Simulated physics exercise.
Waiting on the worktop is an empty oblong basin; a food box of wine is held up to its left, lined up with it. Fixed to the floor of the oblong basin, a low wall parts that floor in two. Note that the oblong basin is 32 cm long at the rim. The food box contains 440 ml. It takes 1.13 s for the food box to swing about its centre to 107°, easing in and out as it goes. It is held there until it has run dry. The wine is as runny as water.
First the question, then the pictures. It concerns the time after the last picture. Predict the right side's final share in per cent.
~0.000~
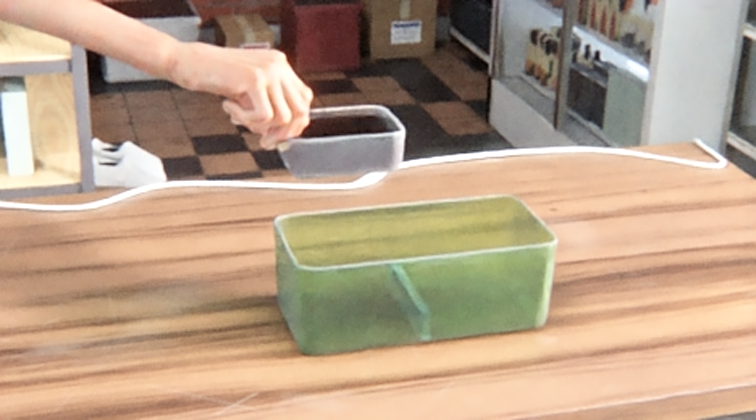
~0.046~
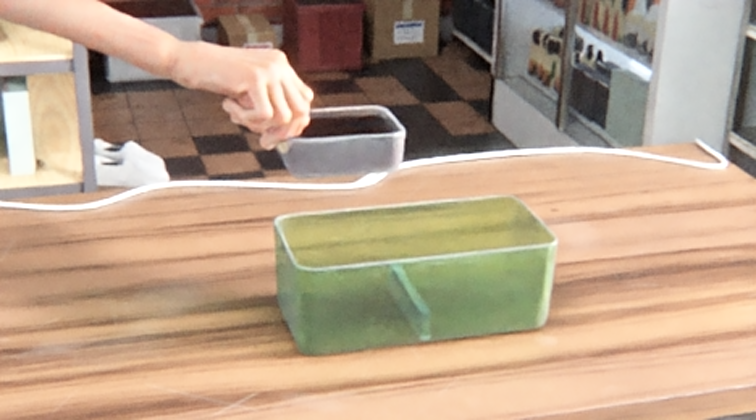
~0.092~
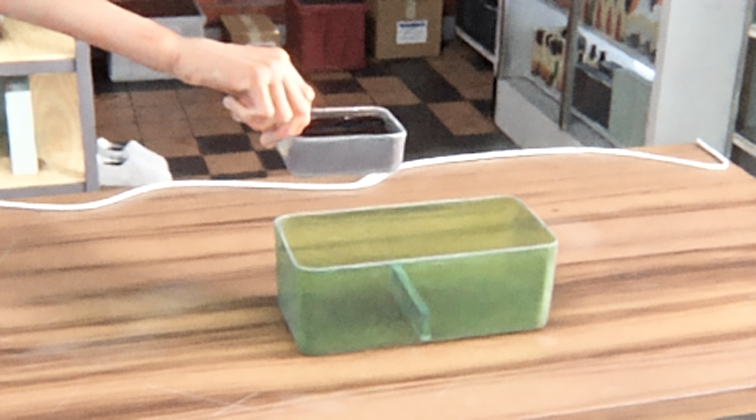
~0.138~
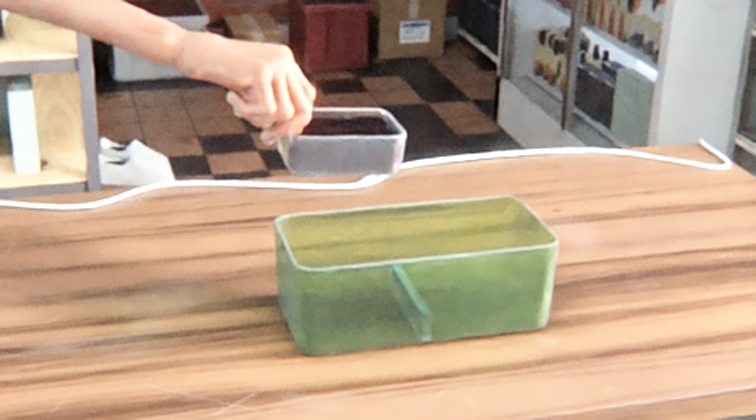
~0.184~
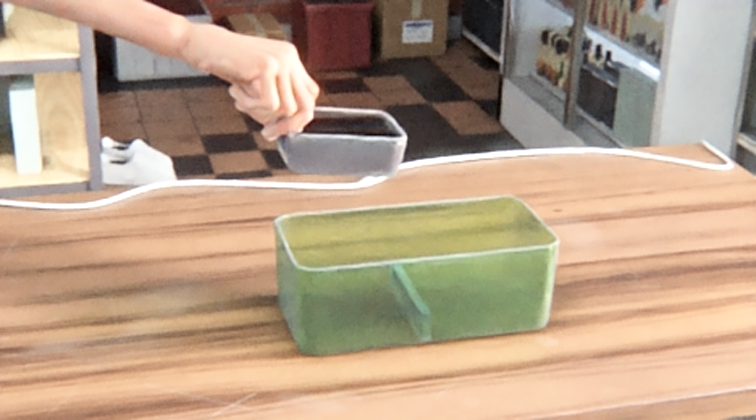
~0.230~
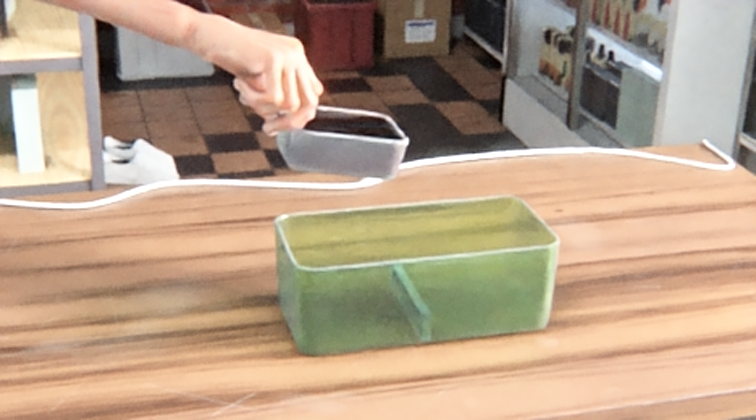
The right side finishes with roughly 76 per cent.
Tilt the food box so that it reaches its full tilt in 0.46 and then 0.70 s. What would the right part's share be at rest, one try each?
I'd say 75 percent on the first go, 80 percent on the next.
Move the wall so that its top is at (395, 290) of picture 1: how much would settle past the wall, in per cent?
Roughly 80 %.
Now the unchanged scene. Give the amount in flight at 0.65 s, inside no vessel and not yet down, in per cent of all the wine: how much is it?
At that moment, about 40 percent.
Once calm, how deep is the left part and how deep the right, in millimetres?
On the left it stands about 4 mm, on the right about 16 mm.
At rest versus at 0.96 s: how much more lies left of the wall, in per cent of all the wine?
I'd put it at some 7 percent.
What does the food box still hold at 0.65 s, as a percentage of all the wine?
About 26 per cent.
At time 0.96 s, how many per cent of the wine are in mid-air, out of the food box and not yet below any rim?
Roughly 5 per cent.
Then, 0.65 s in, the tilt is 66° and 26 per cent is still to pour, 2 is left of the wall and 32 right of it.
Then, 0.96 s in, the tilt is 101° and 4 per cent is still to pour, 16 is left of the wall and 76 right of it.
Then, 1.28 s in, the tilt is 107° and 0 per cent is still to pour, 23 is left of the wall and 76 right of it.
Then, 1.63 s in, the tilt is 107° and 0 per cent is still to pour, 23 is left of the wall and 76 right of it.
Finally, 23 per cent lies left of the wall, 76 right of it and 1 outside.
